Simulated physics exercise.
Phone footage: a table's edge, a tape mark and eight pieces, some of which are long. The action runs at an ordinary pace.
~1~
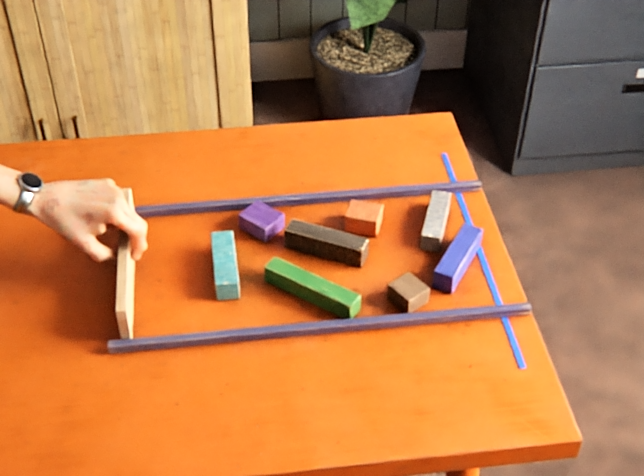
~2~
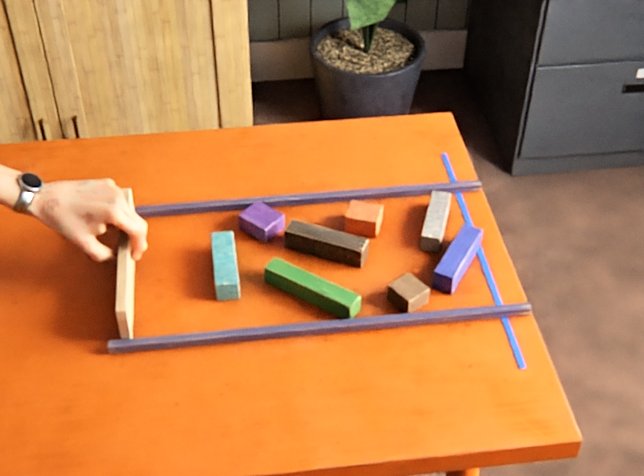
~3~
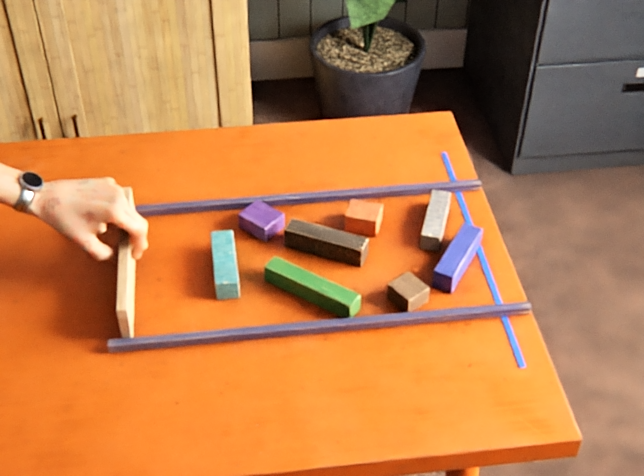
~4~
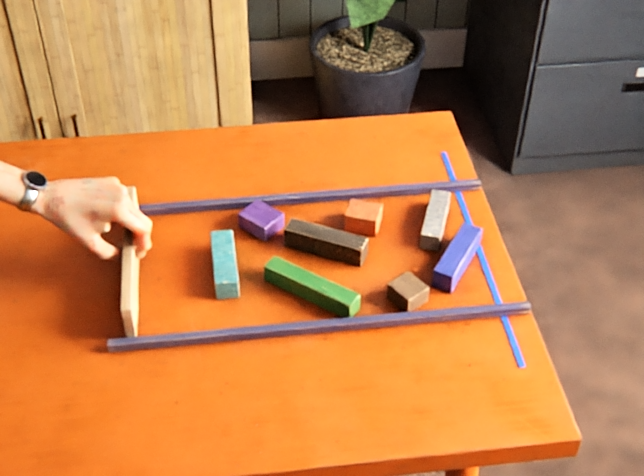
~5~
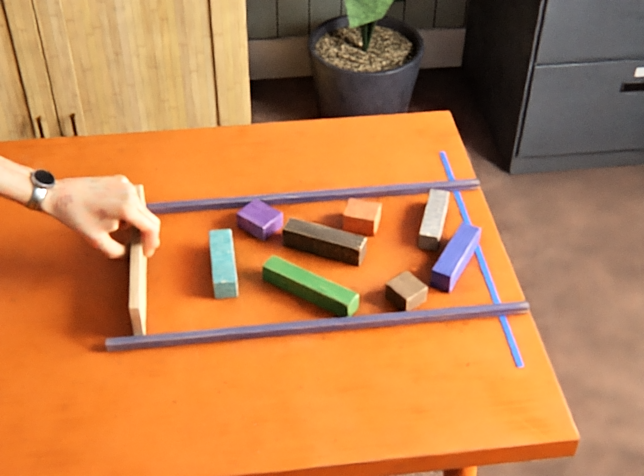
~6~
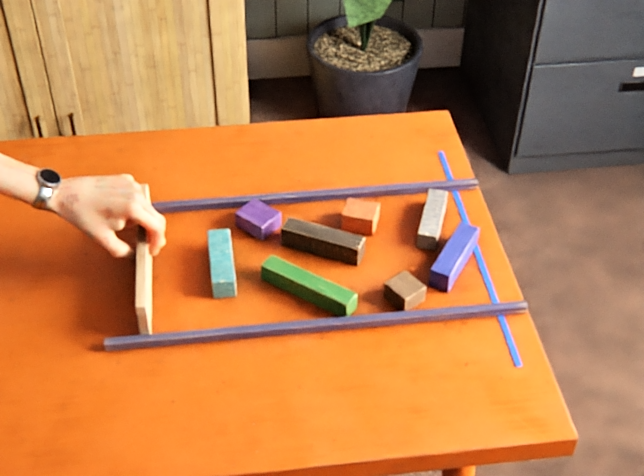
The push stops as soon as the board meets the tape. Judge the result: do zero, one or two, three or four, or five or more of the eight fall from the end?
The count of pieces that drop is at least five, then.
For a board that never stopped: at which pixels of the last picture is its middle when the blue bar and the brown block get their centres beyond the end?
(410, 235) and (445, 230), more or less.
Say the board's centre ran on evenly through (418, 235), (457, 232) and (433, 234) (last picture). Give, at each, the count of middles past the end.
Going through the three positions, you'd get 2, 5 and 2.
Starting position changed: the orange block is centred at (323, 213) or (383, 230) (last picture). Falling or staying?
First place: It goes off the edge; second place: It goes off the edge.
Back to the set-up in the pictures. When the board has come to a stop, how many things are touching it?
Counting them up gives 2.
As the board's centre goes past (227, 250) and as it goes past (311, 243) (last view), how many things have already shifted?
That gives 1 for the first and 5 for the second.
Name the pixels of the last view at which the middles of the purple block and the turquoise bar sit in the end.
Purple block at (482, 199), turquoise bar at (488, 241).
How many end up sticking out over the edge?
Tally: 1.
Soon after, none off yet; blue bar at rest near (454, 256); grey bar at rest near (432, 219); brown block at rest near (405, 291).
After that, none off yet; blue bar displaced a little near (474, 256); grey bar displaced a little near (454, 216); brown block displaced about its own width near (446, 295).
In the end, the number that fall off is five or more; gone, green bar, black bar, orange block, brown block, grey bar and blue bar.
